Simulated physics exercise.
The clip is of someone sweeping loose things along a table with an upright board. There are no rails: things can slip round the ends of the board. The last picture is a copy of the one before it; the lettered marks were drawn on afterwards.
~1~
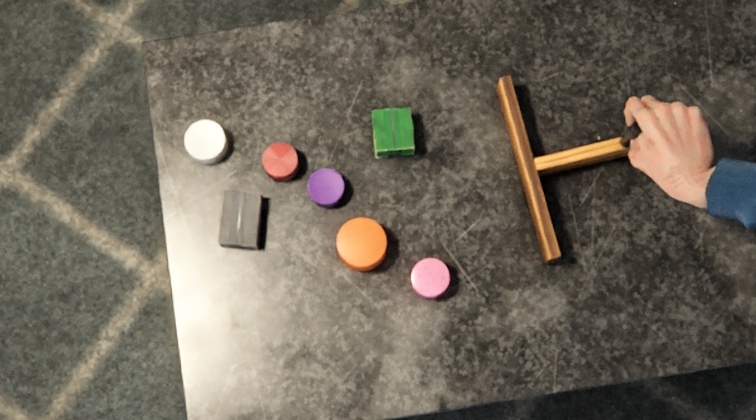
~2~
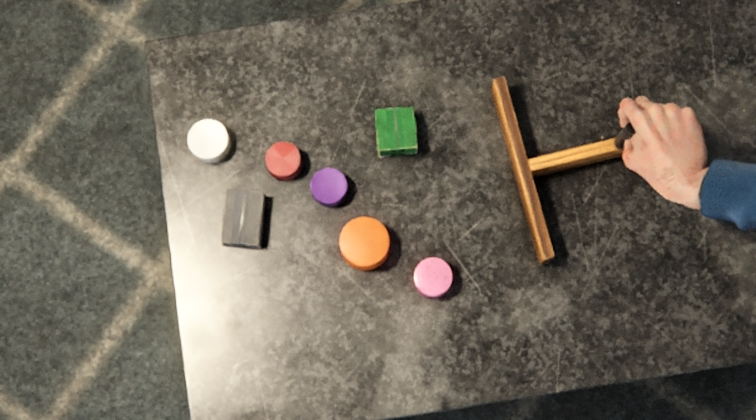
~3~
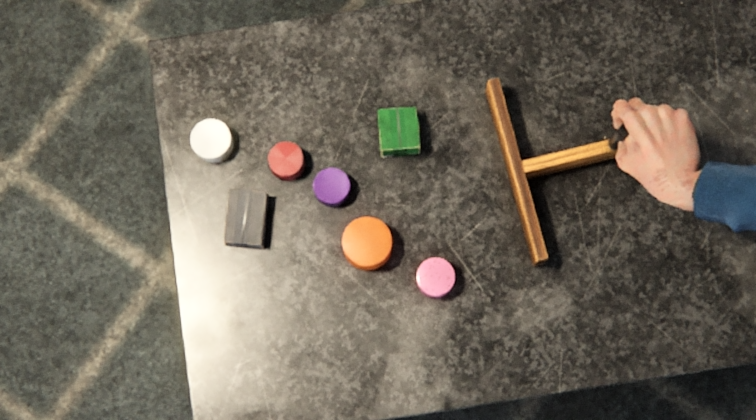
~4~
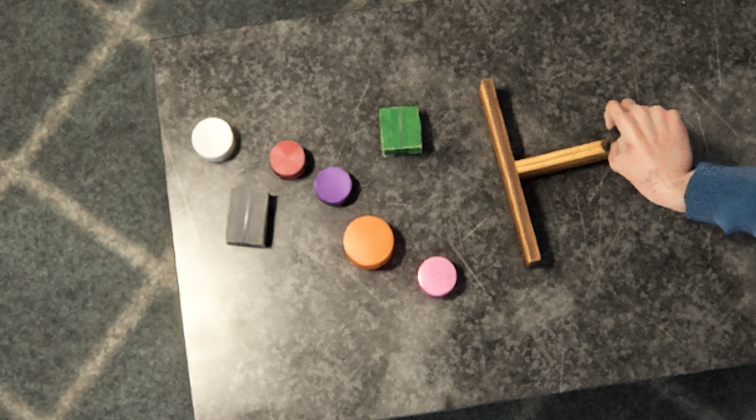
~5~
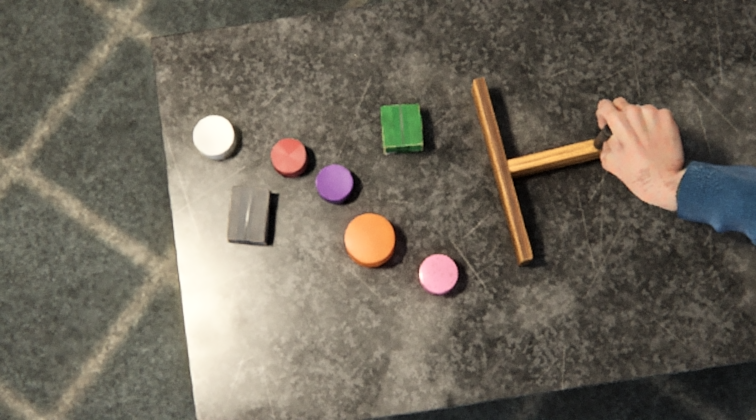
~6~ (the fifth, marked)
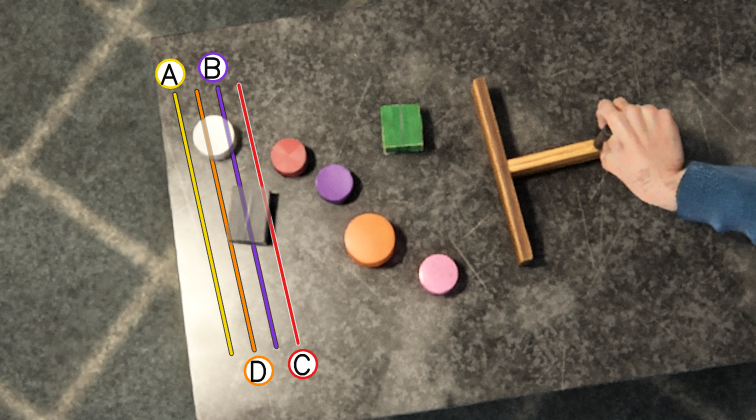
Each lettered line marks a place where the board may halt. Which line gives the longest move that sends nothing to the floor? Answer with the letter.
Nothing falls up to B.
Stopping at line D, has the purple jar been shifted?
By then, yes.
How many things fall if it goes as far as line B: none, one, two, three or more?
In all, none.
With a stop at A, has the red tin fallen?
Yes.
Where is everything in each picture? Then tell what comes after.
The first frame shows white jar (207, 143); red tin (281, 162); orange tin (362, 245).
The second frame shows board (524, 166); grey box (244, 219).
The third frame shows board (518, 168); pink pot (435, 278).
The fourth frame shows board (511, 168); white jar (214, 141).
The fifth frame shows board (503, 167); orange tin (370, 241); grey box (249, 215); purple jar (335, 185).
On the marked copy, A at (203, 221); B at (246, 215); C at (268, 212); D at (225, 218).
Following B. Soon after the start, board (411, 181); pink pot (409, 282); green box (372, 135).
Later, board (317, 195); red tin (246, 168); pink pot (322, 307).
In the end, board (247, 206); white jar (169, 139); red tin (179, 184); nothing has fallen.
As for the rest, A drops the white jar, red tin and grey box; C is safe but short; D drops the white jar and red tin.
